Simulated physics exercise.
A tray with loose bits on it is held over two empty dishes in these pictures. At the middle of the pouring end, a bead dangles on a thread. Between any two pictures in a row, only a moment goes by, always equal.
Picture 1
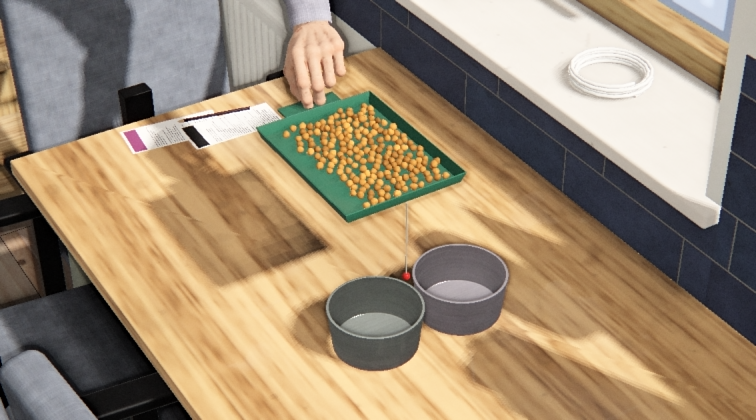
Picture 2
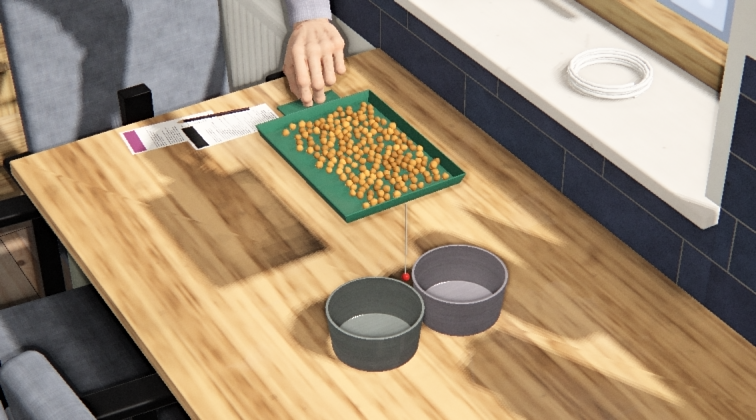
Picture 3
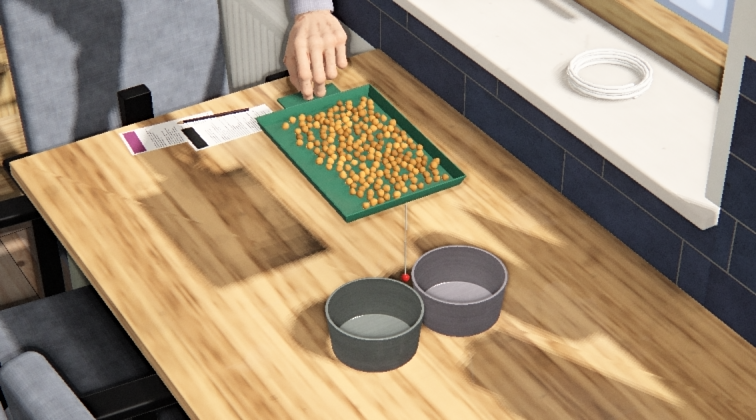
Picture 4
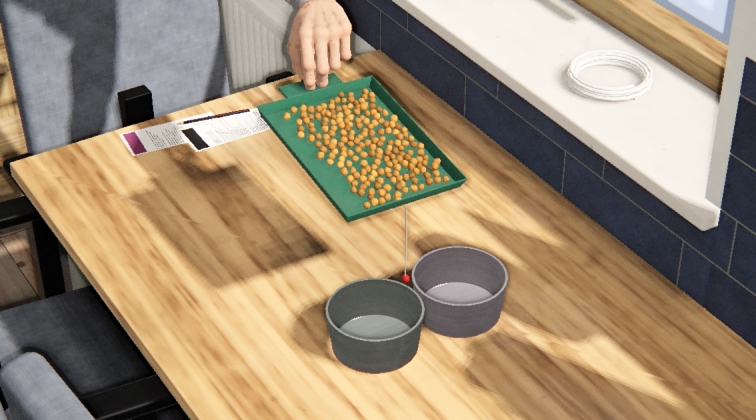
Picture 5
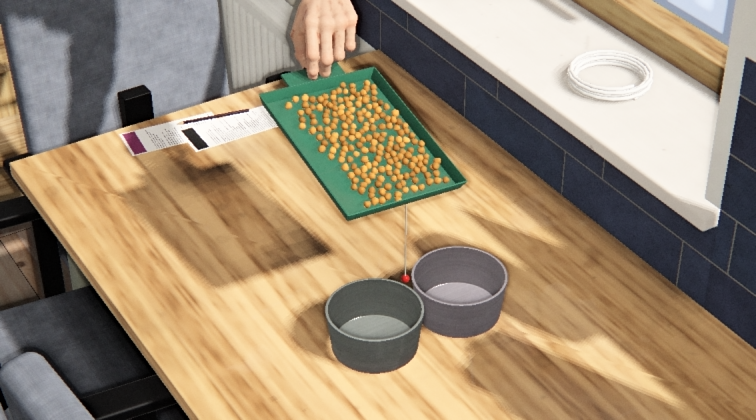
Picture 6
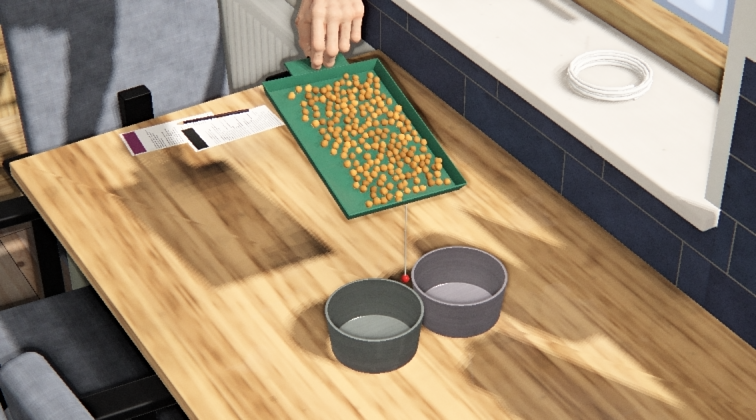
A hand slowly raises the back of a green tray of chickpeas near two bowls.
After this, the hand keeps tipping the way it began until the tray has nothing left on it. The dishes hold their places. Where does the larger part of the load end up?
The larger part ends up in the right dish.
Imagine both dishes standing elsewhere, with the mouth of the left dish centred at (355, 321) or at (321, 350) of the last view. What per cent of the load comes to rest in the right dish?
About 80 per cent first, then about 30 per cent.
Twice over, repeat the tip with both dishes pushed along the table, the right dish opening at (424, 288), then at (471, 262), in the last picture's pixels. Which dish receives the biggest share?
First try: The rightmost dish; second try: The rightmost dish.
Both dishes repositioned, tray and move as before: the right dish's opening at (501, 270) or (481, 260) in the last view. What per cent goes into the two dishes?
Roughly 90 %, then roughly 70 %.
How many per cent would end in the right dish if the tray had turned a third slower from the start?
Roughly 80 %.
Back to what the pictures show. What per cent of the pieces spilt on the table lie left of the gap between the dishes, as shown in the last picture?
0 per cent, about.
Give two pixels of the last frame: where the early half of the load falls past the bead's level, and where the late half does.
First around (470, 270), afterwards around (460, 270).
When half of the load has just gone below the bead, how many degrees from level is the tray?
Near 95 degrees.
Just after the last frame, tray tipped steeply; almost all on the tray; just a few in the air.
A moment on, tray tipped past a quarter turn; just a few on the tray; about a tenth in the left dish; roughly two thirds in the right dish; about a tenth outside both; roughly a quarter in the air.
Further on, tray tipped past a quarter turn; about a tenth in the left dish; the larger part in the right dish; about a tenth outside both.
When it is over, tray tipped past a quarter turn; about a tenth in the left dish; the larger part in the right dish; about a tenth outside both.
